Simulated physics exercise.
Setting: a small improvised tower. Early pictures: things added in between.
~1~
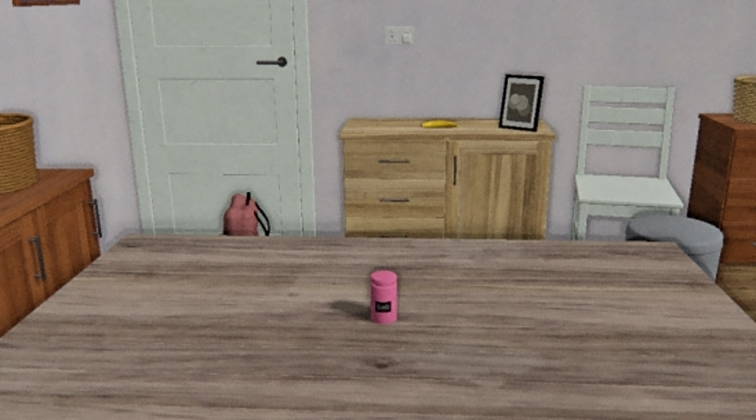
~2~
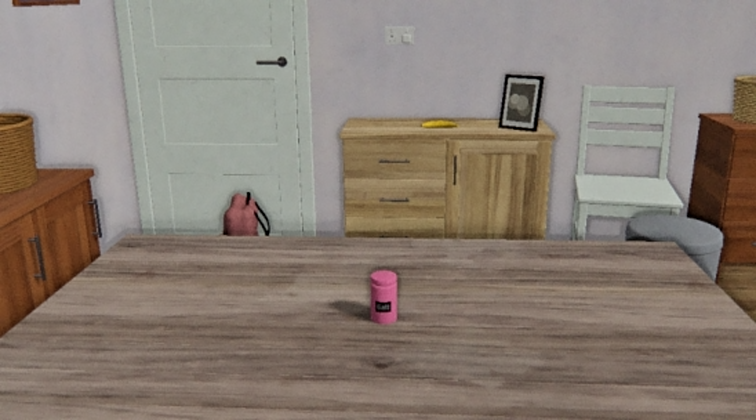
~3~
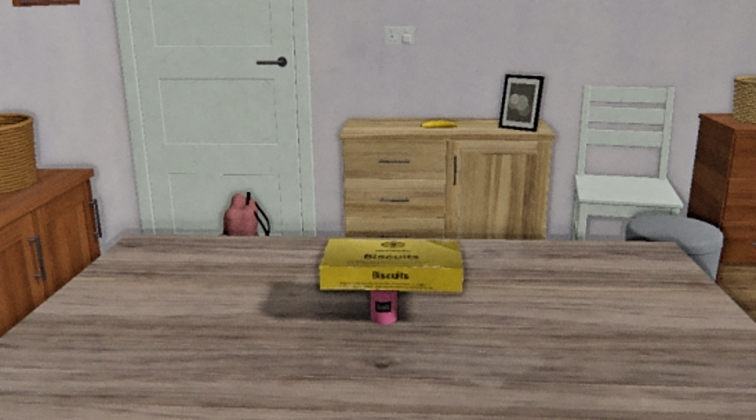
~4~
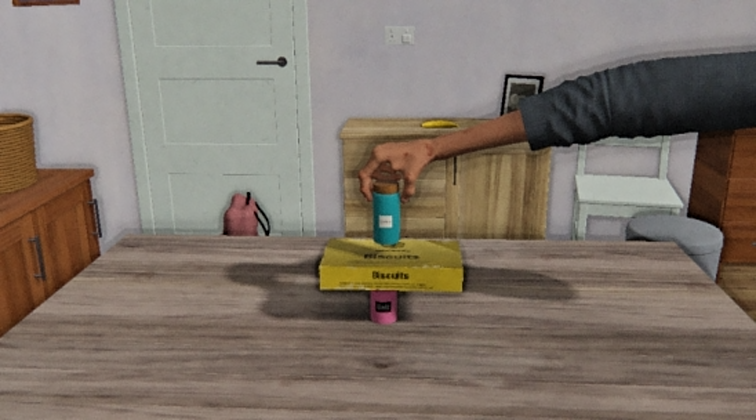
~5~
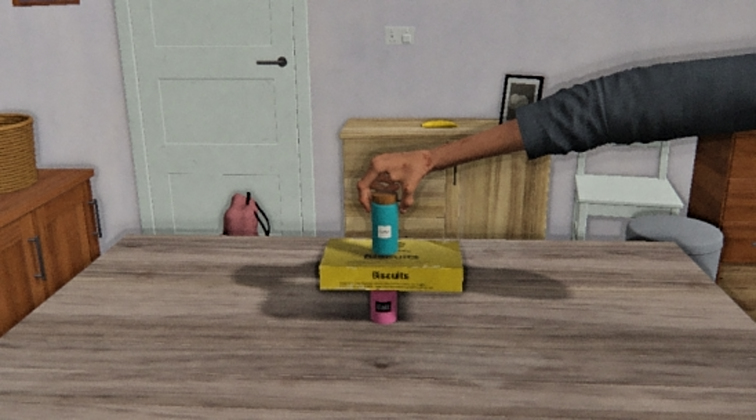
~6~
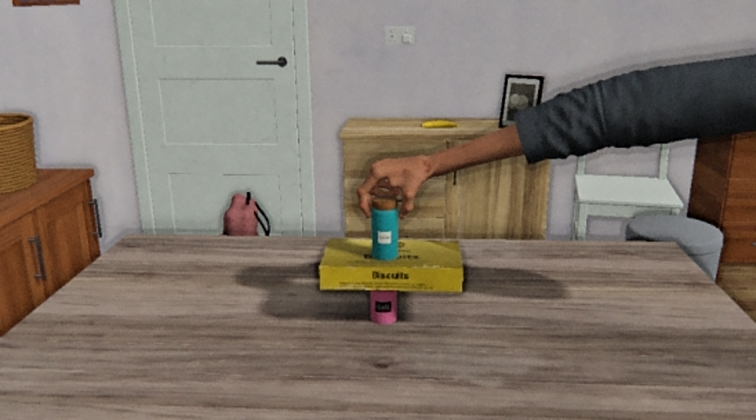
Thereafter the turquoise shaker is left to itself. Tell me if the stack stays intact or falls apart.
The stack stays intact.
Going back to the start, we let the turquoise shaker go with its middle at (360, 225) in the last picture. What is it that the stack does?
After that, it remains intact.
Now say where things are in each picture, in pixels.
In the first frame, the last thing is not in view yet.
In the second frame, the last thing is not in view yet.
In the third frame, the last thing is not in view yet; yellow packet (392, 264).
The fourth frame shows on its way; turquoise shaker (386, 212); yellow packet (392, 264).
The fifth frame shows on its way; turquoise shaker (385, 222); yellow packet (392, 264).
The sixth frame shows set down, still held; turquoise shaker (385, 228); yellow packet (392, 264).
Then, 0.30 s past the last view, nothing moves.
Then, 0.70 s past the last view, turquoise shaker resting near (385, 228).
Finally, all 3 still in place. Final places as the last picture's camera would see them, turquoise shaker near (385, 228). The stack stays up.
